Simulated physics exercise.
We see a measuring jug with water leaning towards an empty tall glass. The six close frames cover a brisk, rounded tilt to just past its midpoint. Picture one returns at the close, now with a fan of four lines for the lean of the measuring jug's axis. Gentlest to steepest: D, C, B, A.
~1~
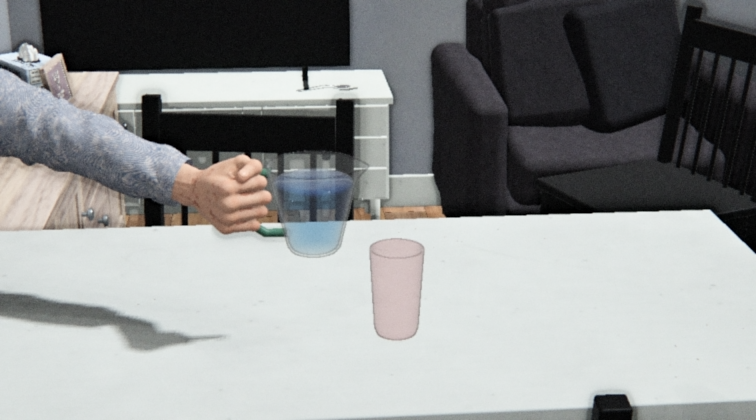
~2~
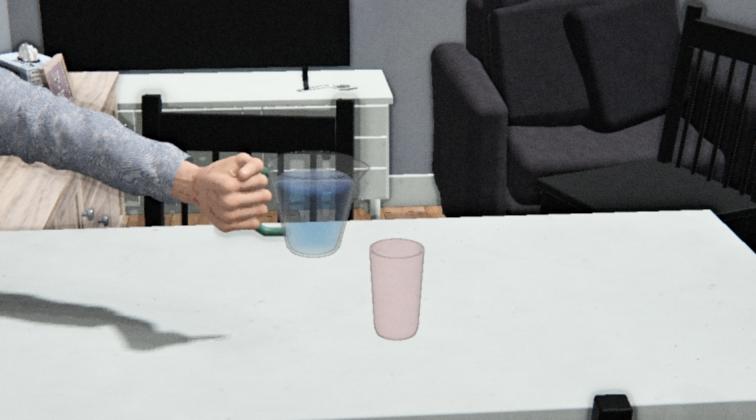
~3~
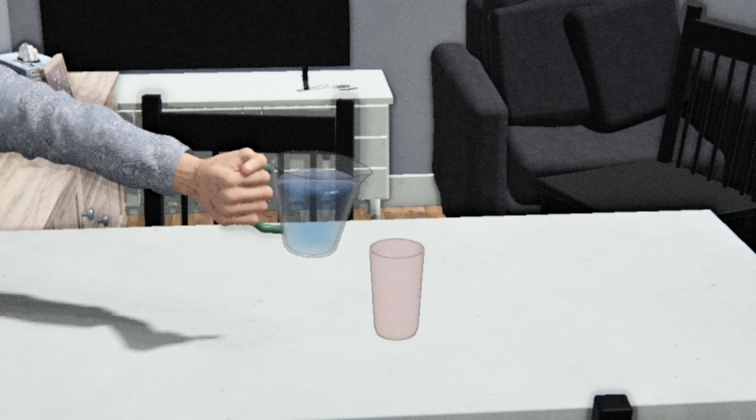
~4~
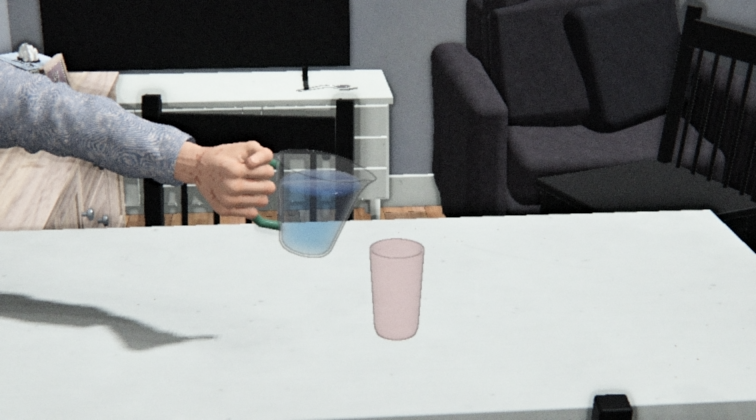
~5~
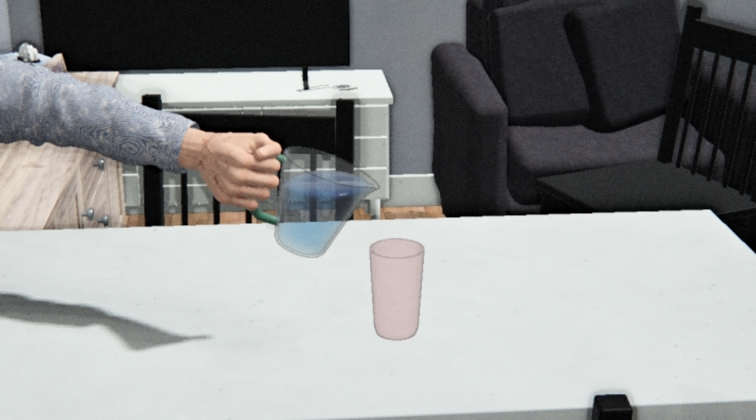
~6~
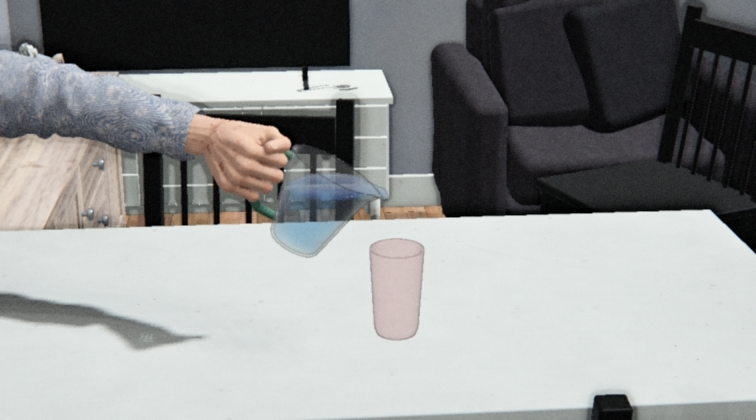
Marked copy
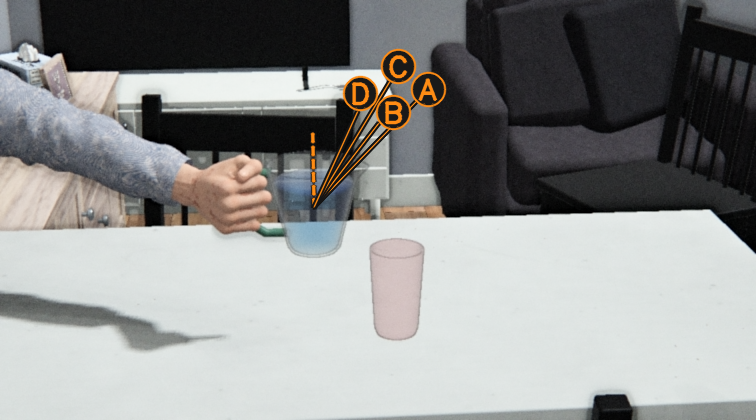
The clip opens on a hand at the left holding a clear measuring jug of blue-tinted water upright above a white table, beside an empty, tall pink glass. The hand then gradually tilts the jug to the right, and the water shifts toward the lip and just reaches over it.
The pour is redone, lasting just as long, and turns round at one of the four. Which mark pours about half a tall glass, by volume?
Go for A.
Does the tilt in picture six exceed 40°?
No, it does not.
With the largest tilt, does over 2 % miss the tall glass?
No.
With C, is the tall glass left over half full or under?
Under half.
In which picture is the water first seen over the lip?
In picture 6.
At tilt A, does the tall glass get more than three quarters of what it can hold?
No, it does not.
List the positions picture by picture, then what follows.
Upright, lip at (368, 166); rim of the tall glass round (397, 248); nothing has left yet.
Upright, lip at (369, 167); nothing has left yet.
Tipped about 6°, lip at (372, 171); nothing has left yet.
Tipped about 12°, lip at (375, 177); nothing has left yet.
Tipped about 21°, lip at (379, 186); nothing has left yet.
Tipped about 29°, lip at (381, 195); water is over the lip, down to (381, 195).
On the marked copy, A at (416, 101); B at (378, 123); C at (389, 81); D at (357, 111).
Choosing A, the tall glass ends with about 48 % of what it can hold.
Choosing B, the tall glass ends with about 33 % of what it can hold.
Choosing C, the tall glass ends with about 19 % of what it can hold.
Choosing D, the tall glass ends with about 7 % of what it can hold.
